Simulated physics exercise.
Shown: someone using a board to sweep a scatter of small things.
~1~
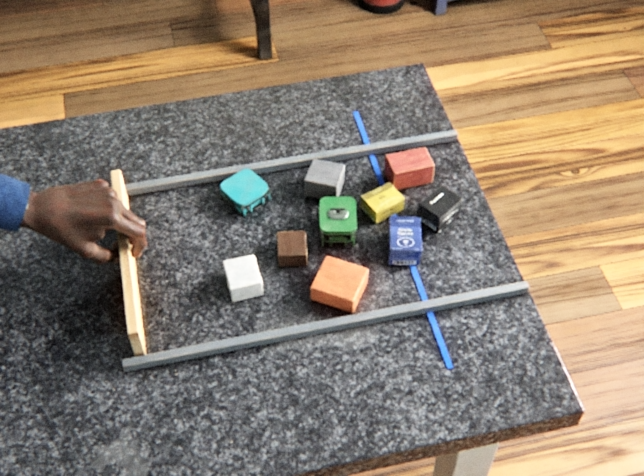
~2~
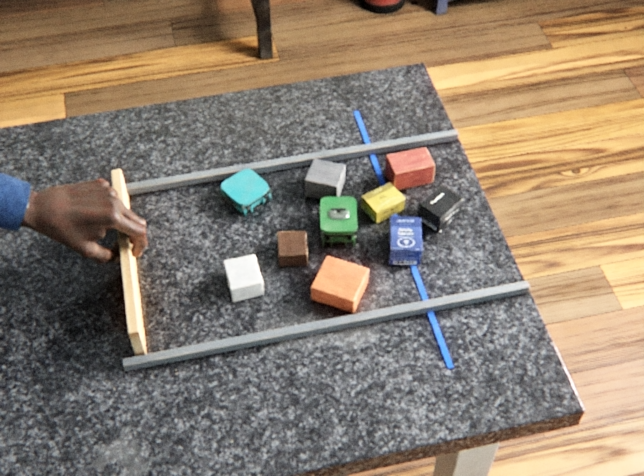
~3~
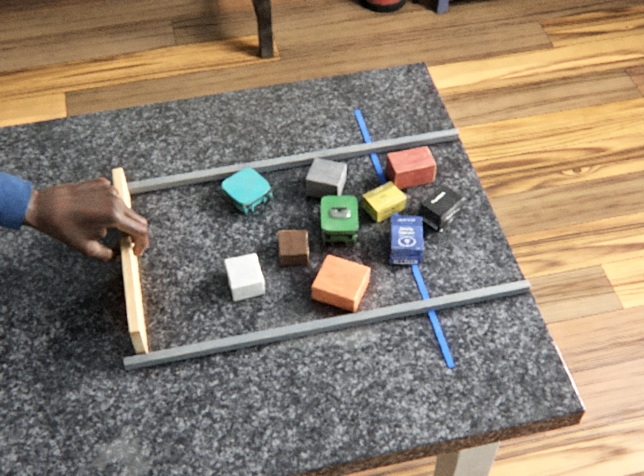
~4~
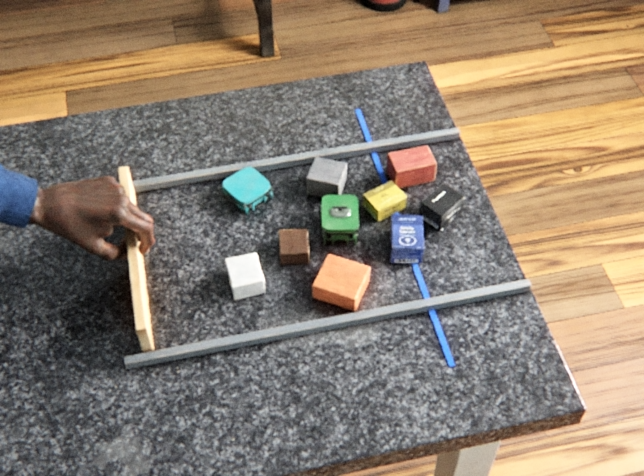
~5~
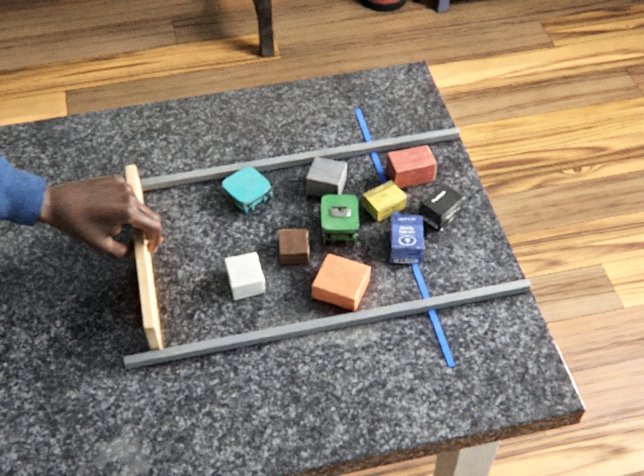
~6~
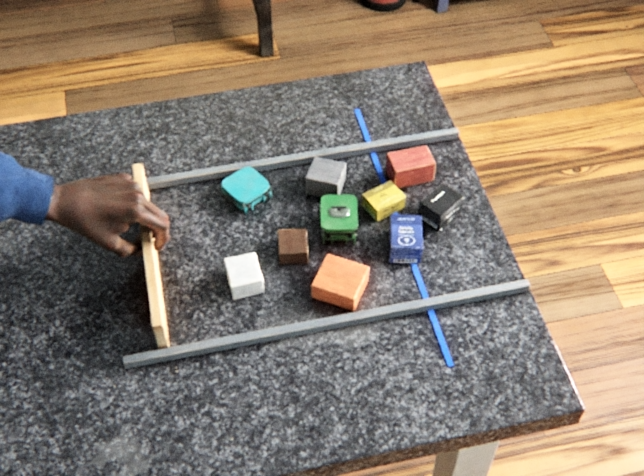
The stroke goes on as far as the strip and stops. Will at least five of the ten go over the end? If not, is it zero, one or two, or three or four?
No, zero go over.
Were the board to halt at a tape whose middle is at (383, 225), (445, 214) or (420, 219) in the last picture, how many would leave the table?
Floor tally per try: 0 / 4 / 2.
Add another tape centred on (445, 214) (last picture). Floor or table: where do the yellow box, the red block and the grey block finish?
Yellow box goes off, red block goes off, grey block goes off.
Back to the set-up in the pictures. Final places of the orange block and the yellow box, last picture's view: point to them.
Result: One at about (442, 275), the other at about (470, 200).
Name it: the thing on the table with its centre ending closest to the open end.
Foremost is the red block.
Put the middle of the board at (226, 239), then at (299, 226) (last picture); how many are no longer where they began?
Moved so far: 1, then 7.
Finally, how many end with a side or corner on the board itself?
It touches 4.
A little later, none off yet; black box at rest near (441, 207); red block at rest near (410, 167); blue box at rest near (406, 239).
Next, none off yet; black box shifted about its own width near (467, 217); red block shifted about its own width near (438, 163); blue box shifted a little near (418, 234).
When it is over, the number that fall off is zero.
